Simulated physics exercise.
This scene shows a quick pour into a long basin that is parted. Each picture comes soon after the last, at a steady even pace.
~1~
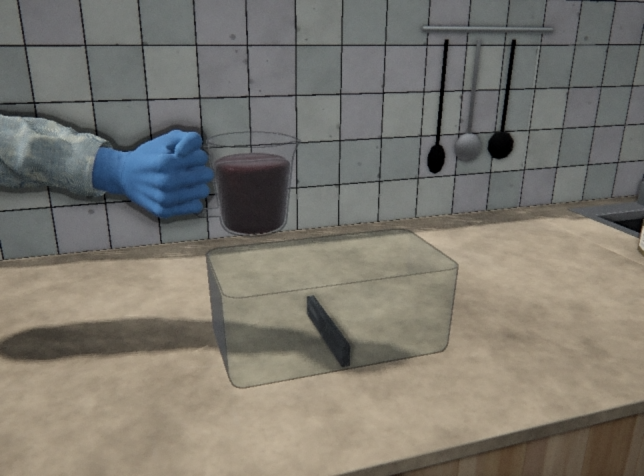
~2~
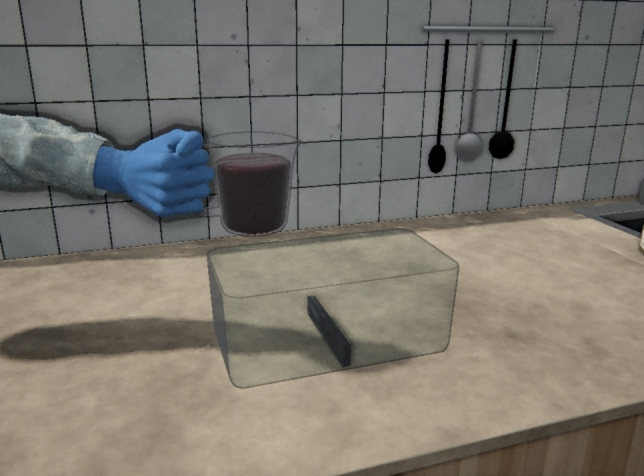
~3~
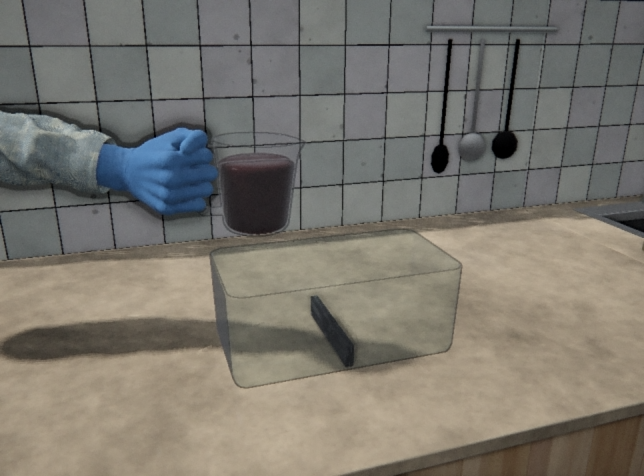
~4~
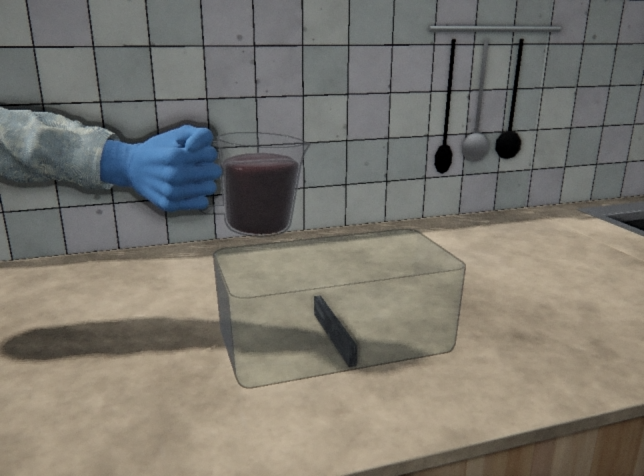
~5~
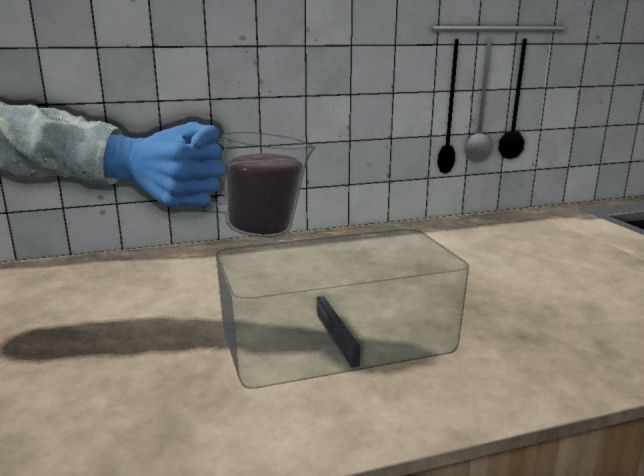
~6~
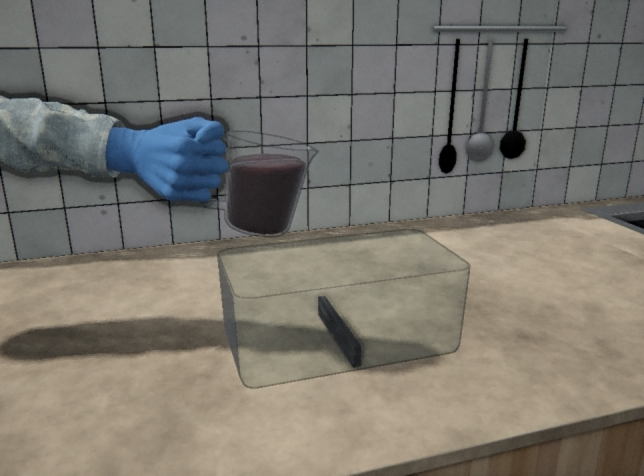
A blue-gloved hand holds a clear beaker of dark reddish liquid upright above a long transparent basin with a dark divider, on a counter before a tiled wall. The view shifts slightly as the beaker begins to lean gently to the right, then tilts a little more, its liquid still inside.
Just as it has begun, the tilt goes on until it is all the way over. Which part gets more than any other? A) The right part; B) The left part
Option A: The right part.
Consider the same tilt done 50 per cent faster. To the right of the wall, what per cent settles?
Something like 80 in a hundred.
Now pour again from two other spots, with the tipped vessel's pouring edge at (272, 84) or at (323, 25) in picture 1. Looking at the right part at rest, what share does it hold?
It comes out at around 75 percent and then around 80 percent.
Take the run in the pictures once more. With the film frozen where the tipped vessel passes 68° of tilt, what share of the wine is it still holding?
Near 80 percent is still in there.
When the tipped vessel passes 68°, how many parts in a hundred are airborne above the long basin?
Roughly 15 percent.
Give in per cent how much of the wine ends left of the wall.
Roughly 15 per cent.
A moment on, the tilt is 68° and 80 per cent is still to pour, 0 is left of the wall and 5 right of it.
Next, the tilt is 106° and 15 per cent is still to pour, 6 is left of the wall and 67 right of it.
Then the tilt is 115° and 0 per cent is still to pour, 15 is left of the wall and 84 right of it.
Later the tilt is 115° and 0 per cent is still to pour, 16 is left of the wall and 84 right of it.
In the end 16 per cent lies left of the wall, 84 right of it and 1 outside.
